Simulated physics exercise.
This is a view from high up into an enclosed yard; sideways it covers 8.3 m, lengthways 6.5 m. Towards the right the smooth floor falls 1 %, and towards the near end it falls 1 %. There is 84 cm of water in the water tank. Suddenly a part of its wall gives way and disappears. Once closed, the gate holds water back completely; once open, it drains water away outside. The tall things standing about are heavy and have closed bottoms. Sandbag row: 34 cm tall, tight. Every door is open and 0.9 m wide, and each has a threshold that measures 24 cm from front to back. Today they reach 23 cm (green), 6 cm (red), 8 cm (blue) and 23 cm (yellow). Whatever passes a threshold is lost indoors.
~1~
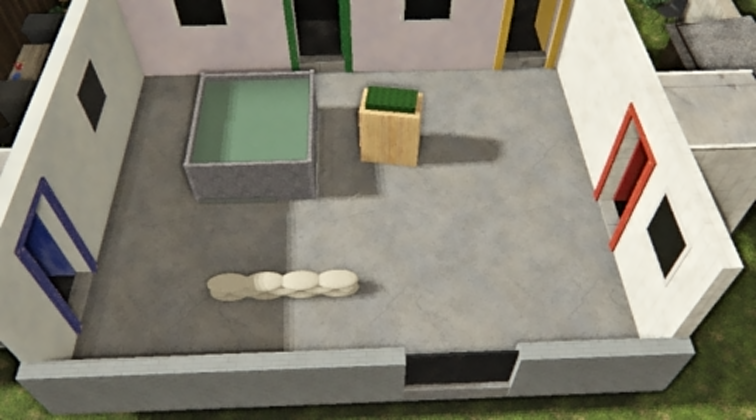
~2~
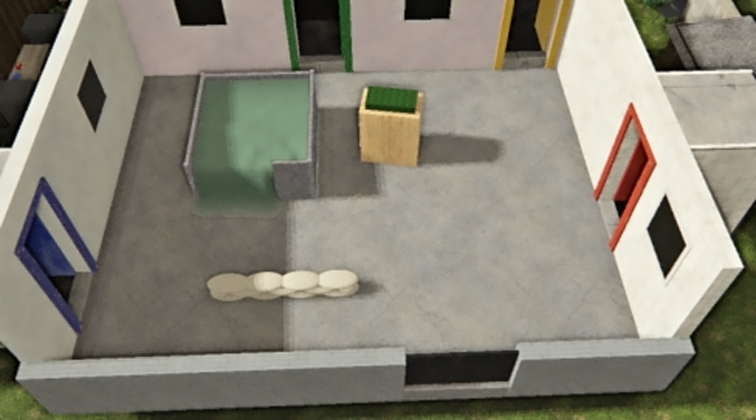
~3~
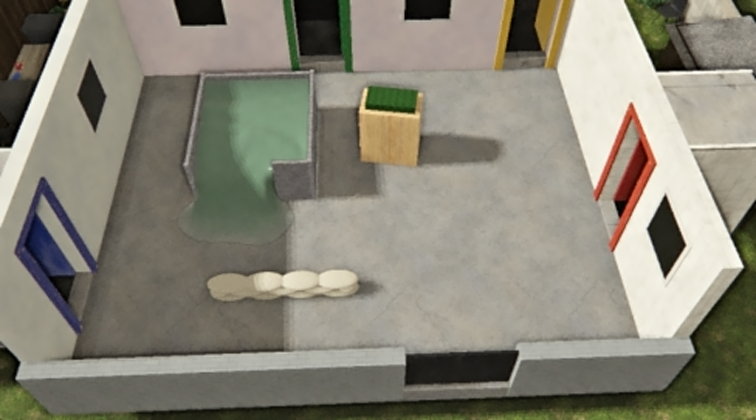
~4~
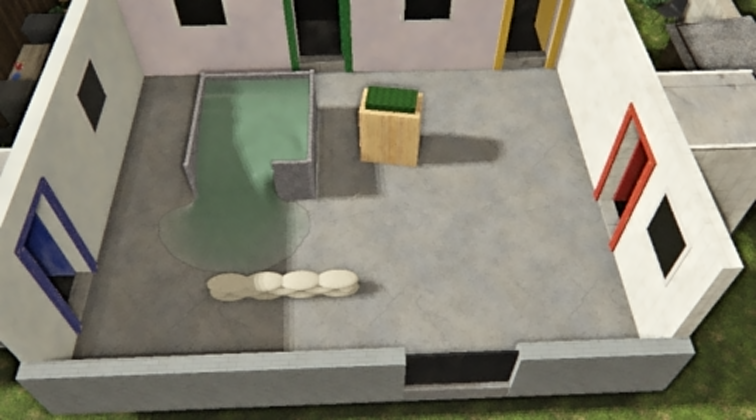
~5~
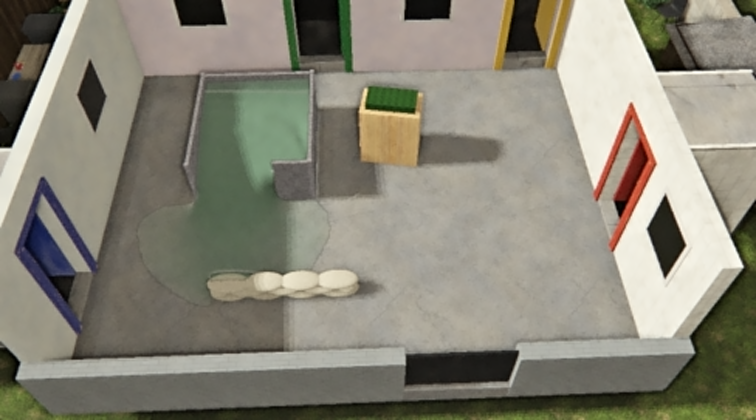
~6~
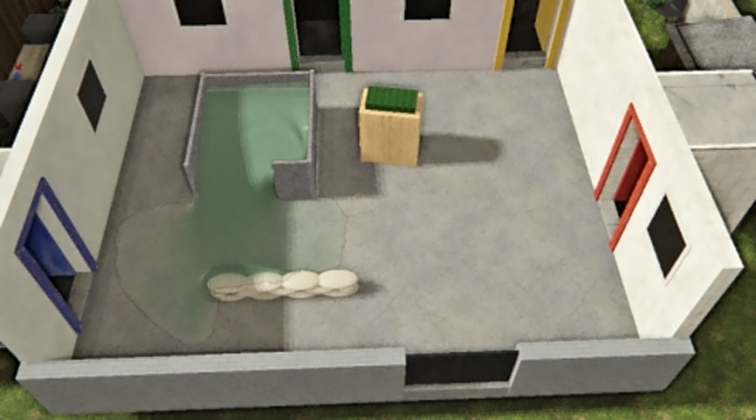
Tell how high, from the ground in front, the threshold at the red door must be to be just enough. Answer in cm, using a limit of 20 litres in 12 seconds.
It must be about 11.5 cm high.
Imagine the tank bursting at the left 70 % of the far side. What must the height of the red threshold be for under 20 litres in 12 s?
Roughly 11.5 cm.
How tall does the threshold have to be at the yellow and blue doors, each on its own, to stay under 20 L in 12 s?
You'd want some 7.5 cm at yellow and some 26 cm at blue.
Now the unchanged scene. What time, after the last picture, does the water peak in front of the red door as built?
Roughly 5.0 s.
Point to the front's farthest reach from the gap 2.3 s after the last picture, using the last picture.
At about (638, 332).
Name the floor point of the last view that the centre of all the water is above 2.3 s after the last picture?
I'd put it close to (259, 243).
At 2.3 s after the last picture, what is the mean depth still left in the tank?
Average depth: Approx. 28 cm.
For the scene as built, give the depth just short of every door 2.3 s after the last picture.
Depths in cm: Green 0, red 3, blue 27, yellow 0.
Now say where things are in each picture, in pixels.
Still water, 84 cm deep, in the water tank at (254, 119); the red door at (622, 184) is dry, in the first picture.
The front is at (224, 215), 0.3 m from the gap at (236, 186); 0.4 m2 of floor is wet, 84 cm left at the back, in the second picture.
The gap is at (237, 188), the front 0.9 m out at (247, 241); the back of the water tank holds 84 cm, in the third picture.
The gap is at (237, 189), the front 1.4 m out at (229, 269); the back of the water tank holds 81 cm, in the fourth picture.
The gap is at (237, 190), the front 2.0 m out at (198, 300); the back of the water tank holds 72 cm, in the fifth picture.
Water pours out at (237, 189) and has run 2.6 m, to (188, 340); about 6 cm deep outside, 72 cm at the back; the red door at (622, 184), 6.2 m from the gap, is still 4.4 m from the nearest water, in the sixth picture.
Then, 0.7 s after the last picture water covers 25 % of the floor, deepest (56 cm) near (65, 386); it has not reached the red door.
Then, 2.3 s after the last picture water covers 50 % of the floor, deepest (32 cm) near (122, 306); 3 cm at the red door, 0 litres in over its 6 cm threshold.
Then, 11.3 s after the last picture water covers 95 % of the floor, deepest (14 cm) near (649, 366); 9 cm at the red door, 146 litres in over its 6 cm threshold.
At the red door as built, the water peaked near 16 cm, 5.1 s after the last picture.
Run again over the same 12 s with other heights there, 48 litres in over 9.5 cm, 13 litres over 12.5 cm. The limit of 20 litres is kept from about 11.5 cm up.
